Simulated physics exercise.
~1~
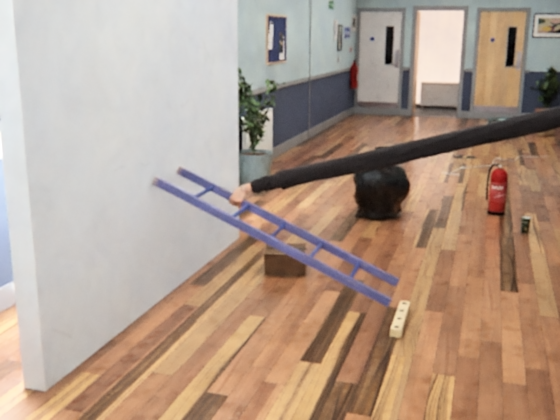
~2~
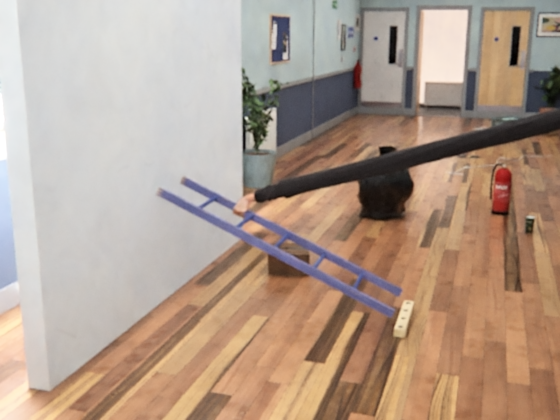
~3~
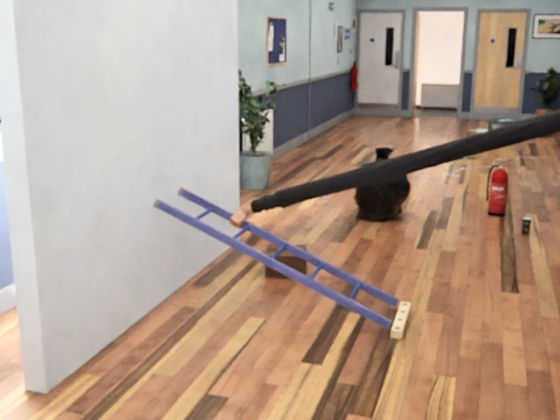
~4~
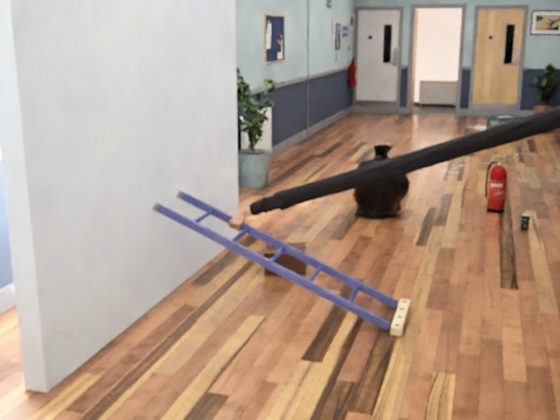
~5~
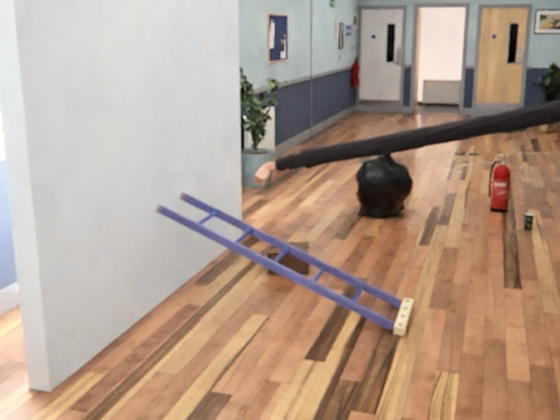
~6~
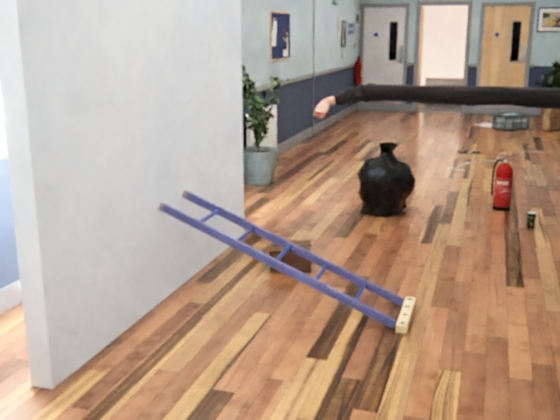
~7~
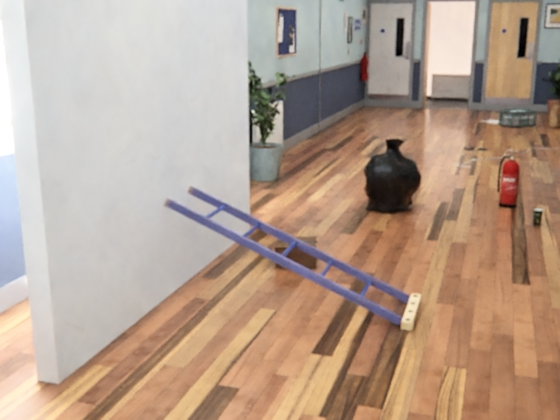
A blue ladder slanting against a pale wall was lowered slightly by a hand until its foot met a wooden batten on the floor, then the hand let go and drew back, and the ladder stayed leaning there without slipping.
